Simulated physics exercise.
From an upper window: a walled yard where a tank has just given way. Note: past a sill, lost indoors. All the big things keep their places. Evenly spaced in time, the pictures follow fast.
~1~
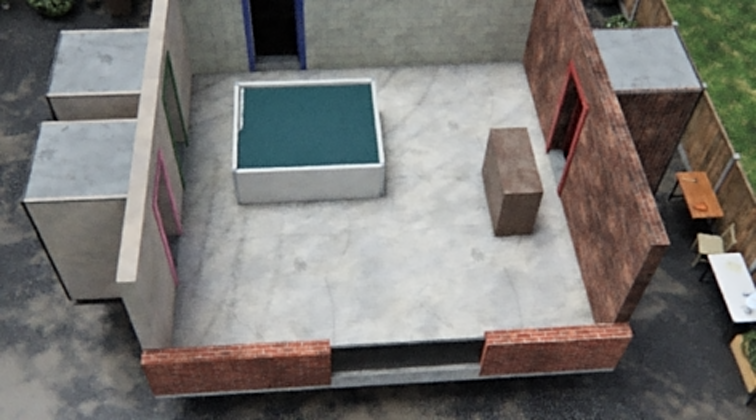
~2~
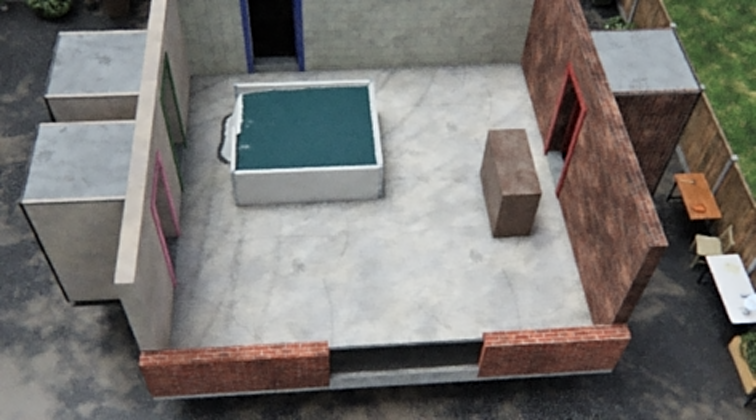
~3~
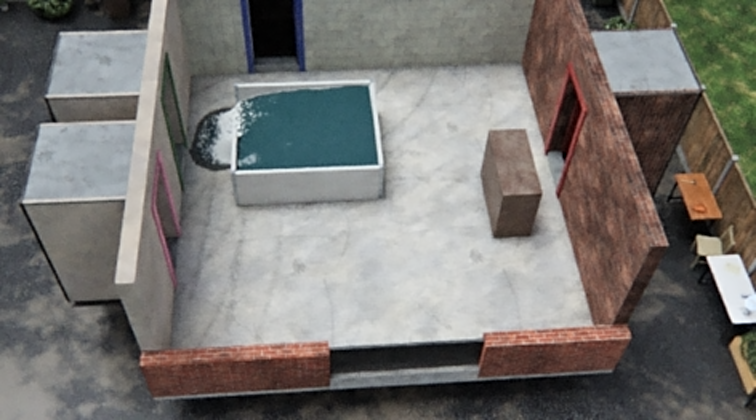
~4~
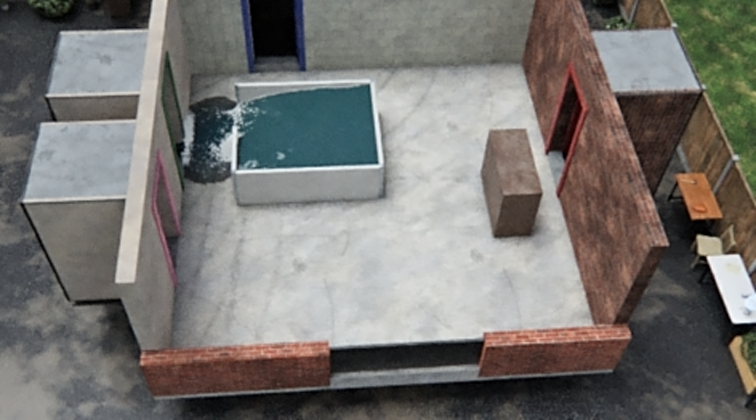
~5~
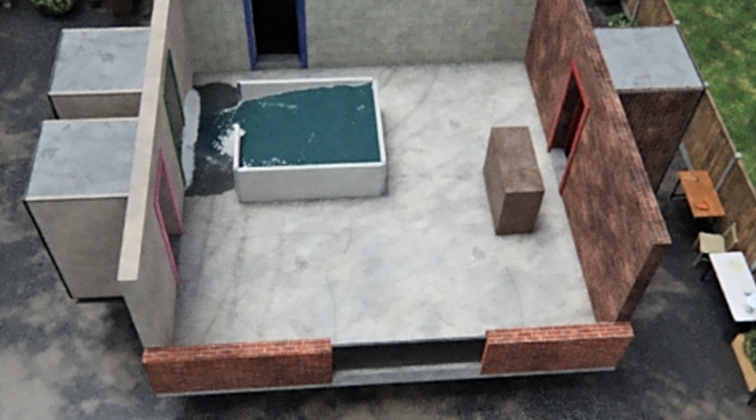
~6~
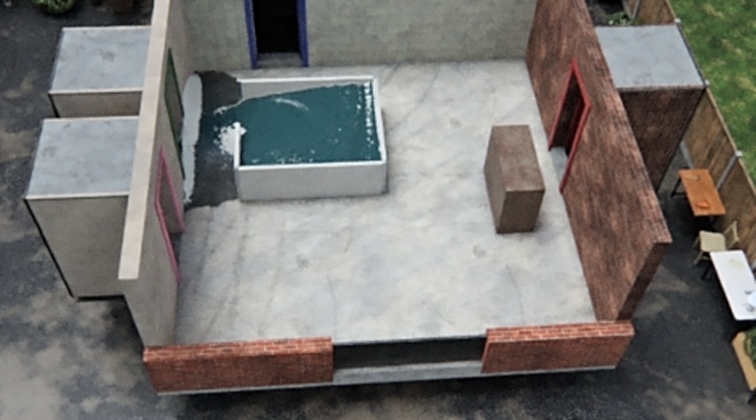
At the start, a white-walled tank of dark green water sits still in a walled yard, near a brown block. Water then bursts from its left side and fans across the pale floor, reaching the left wall and spreading along it in a dark sheet while ripples cross the tank.
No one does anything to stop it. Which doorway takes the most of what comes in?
The green doorway.
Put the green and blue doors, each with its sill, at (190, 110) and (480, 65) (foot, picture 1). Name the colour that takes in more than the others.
I'd go with the green one.
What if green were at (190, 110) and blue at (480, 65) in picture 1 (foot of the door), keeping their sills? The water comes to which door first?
The door marked green.
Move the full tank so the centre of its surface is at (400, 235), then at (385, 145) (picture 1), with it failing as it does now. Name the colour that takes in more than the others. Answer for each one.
Tries in order: The pink-painted one, the green door.
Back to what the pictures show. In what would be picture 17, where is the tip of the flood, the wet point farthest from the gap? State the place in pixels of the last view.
Roughly at (172, 370).
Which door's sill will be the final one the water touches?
I'd go with the one in red.
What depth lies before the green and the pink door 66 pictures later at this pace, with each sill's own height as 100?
Close to 70 per cent for the first one and close to 100 per cent for the second.
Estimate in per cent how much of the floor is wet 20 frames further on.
I reckon 55 per cent or so.
A moment on, water covers 15 % of the floor; pink door wet at the sill, nothing in, red door not reached, green door a lot in, blue door wet at the sill, nothing in.
Next, water covers 30 % of the floor; pink door wet at the sill, nothing in, red door not reached, green door a lot in, blue door wet at the sill, nothing in.
Then, water covers 55 % of the floor; pink door a trickle in, red door not reached, green door a lot in, blue door wet at the sill, nothing in.
Later, water covers 80 % of the floor; pink door a trickle in, red door wet at the sill, nothing in, green door a lot in, blue door wet at the sill, nothing in.
In the end, water covers 95 % of the floor; pink door a trickle in, red door wet at the sill, nothing in, green door a lot in, blue door wet at the sill, nothing in; the green door has let in the most.
